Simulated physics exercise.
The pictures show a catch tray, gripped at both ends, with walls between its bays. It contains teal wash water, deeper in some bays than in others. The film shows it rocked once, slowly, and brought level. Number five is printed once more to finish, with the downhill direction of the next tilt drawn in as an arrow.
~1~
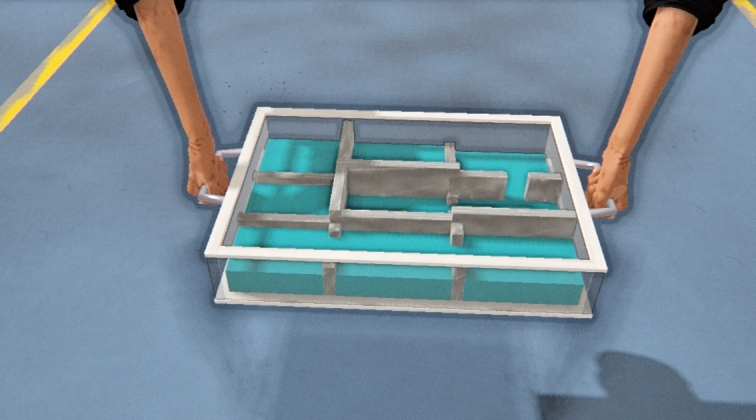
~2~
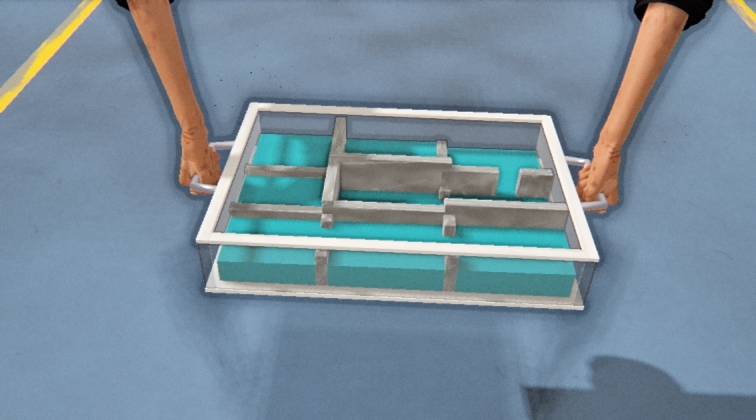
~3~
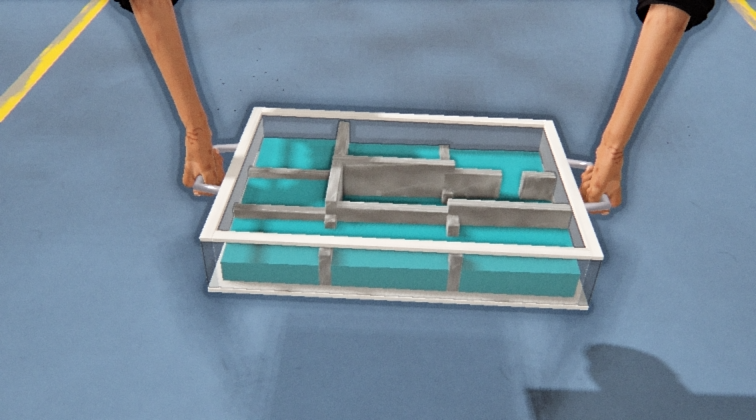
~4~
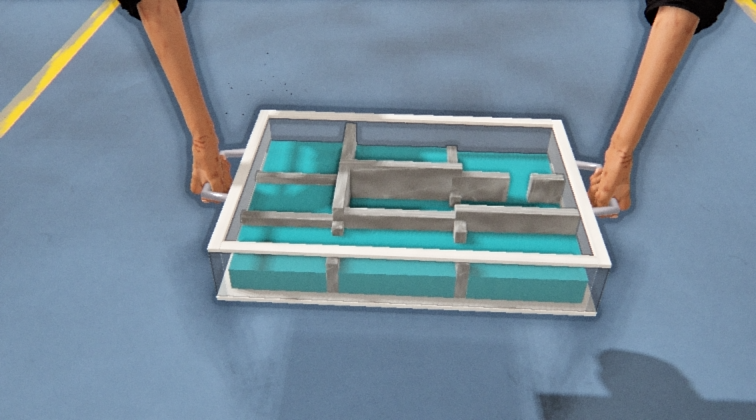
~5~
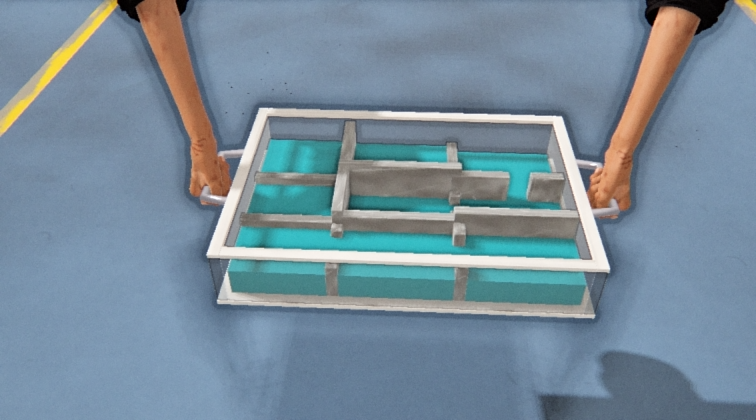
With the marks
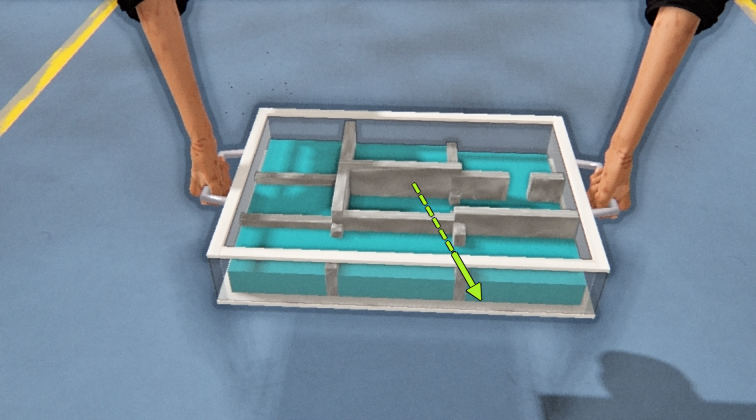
A clear-sided tray of teal liquid, divided by grey walls and gripped by a hand at each end, starts level on a blue floor. The hands tip it slightly down toward the back, then ease it level again, and the liquid shifts only a little, crossing no walls.
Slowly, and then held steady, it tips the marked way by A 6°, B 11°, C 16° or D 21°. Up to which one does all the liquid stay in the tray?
C.
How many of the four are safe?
Three of them.
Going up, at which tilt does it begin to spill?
That is tilt D.
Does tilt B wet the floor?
No, not at all.
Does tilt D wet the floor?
Yes, it does.
The arrow ends at (478, 295).
If A is chosen, nothing spills; the front right bay holds the most.
If B is chosen, nothing spills; the front right bay holds the most.
If C is chosen, nothing spills; the front right bay holds the most.
If D is chosen, about 4 % goes over the rim.
